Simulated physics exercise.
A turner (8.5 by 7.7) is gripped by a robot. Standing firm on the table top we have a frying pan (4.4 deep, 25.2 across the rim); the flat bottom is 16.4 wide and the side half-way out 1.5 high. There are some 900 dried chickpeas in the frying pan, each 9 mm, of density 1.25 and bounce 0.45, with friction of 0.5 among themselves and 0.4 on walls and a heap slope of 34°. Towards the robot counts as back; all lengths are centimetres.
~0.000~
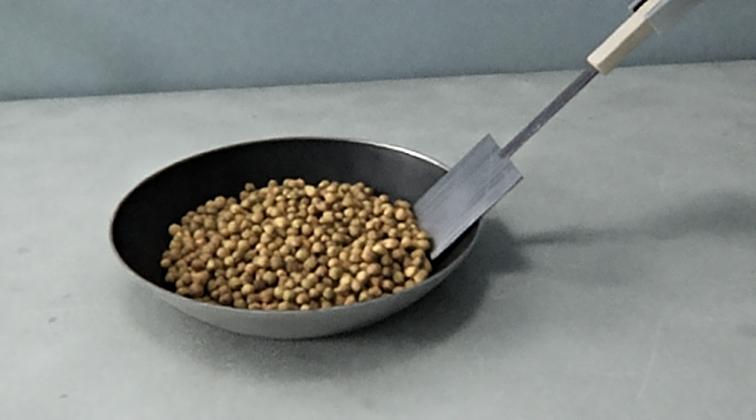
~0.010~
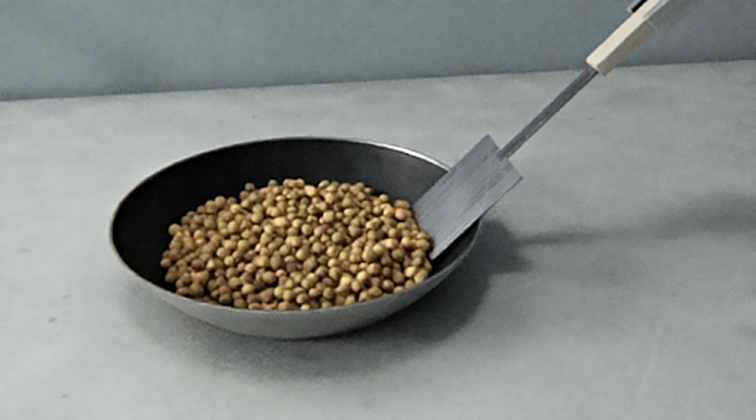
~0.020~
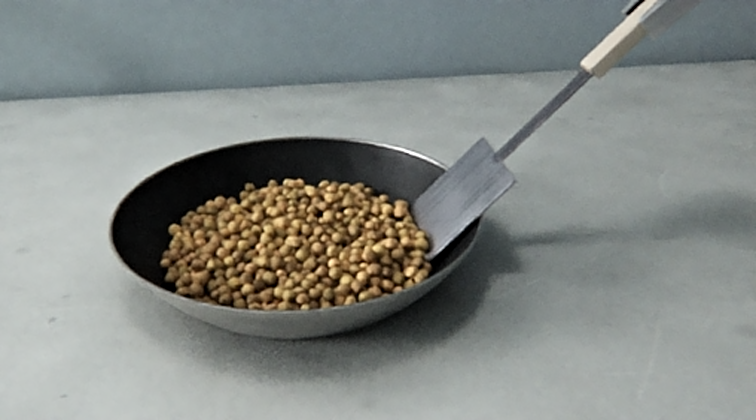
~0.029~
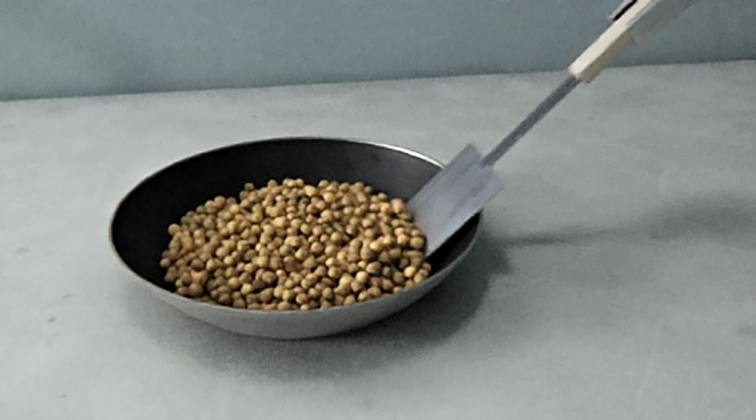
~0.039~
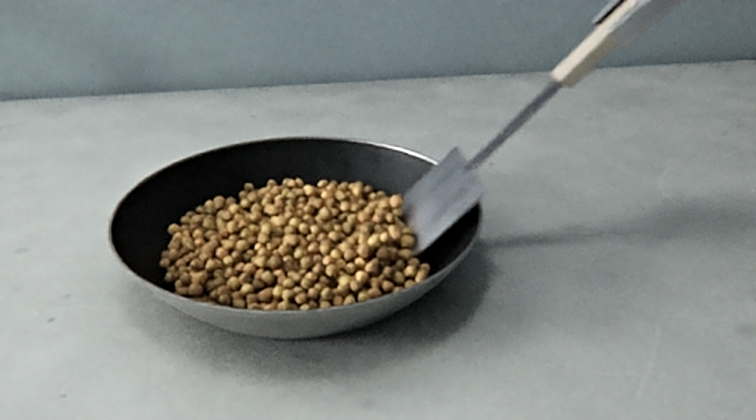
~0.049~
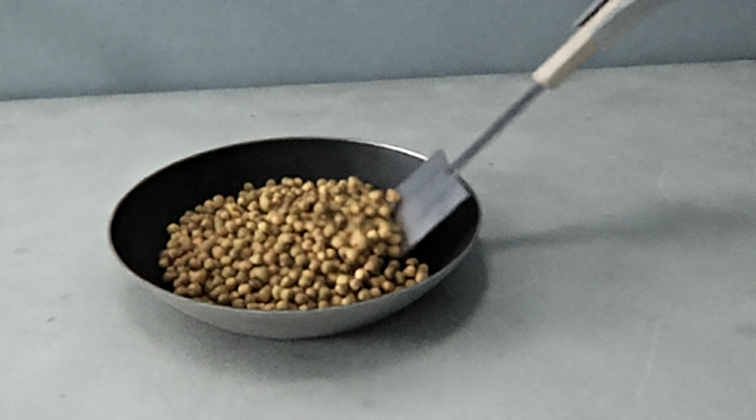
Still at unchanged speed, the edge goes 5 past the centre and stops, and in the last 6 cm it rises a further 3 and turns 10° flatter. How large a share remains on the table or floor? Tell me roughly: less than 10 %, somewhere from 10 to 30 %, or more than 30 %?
Somewhere from 10 to 30 %.
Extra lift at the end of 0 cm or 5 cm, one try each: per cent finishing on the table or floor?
Result, in order: Approx. 5 % and 15 %.
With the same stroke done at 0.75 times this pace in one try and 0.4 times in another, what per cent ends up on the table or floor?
Some 5 and 0 per cent.
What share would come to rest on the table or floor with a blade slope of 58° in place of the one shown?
15 %.
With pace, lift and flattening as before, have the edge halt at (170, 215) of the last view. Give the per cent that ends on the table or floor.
30 %.
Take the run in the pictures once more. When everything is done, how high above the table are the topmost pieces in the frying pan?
Roughly 5.0 centimetres.
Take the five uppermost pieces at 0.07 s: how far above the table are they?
6 cm.
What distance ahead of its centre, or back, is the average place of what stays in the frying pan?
Offset forward: Around 3.5 cm.
By 0.07 s, sloping 45°, highest piece 7 above the table; 900 in the frying pan.
By 0.10 s, sloping 42°, highest piece 9 above the table; 900 in the frying pan.
By 0.31 s, sloping 35°, highest piece 6 above the table; 768 in the frying pan, 118 on the table or floor, 14 on the blade or in flight.
By 1.36 s, sloping 35°, highest piece 5 above the table; 768 in the frying pan, 132 on the table or floor.
Final count, 768 in the frying pan, 132 on the table or floor. That is 15 % on the table or floor.
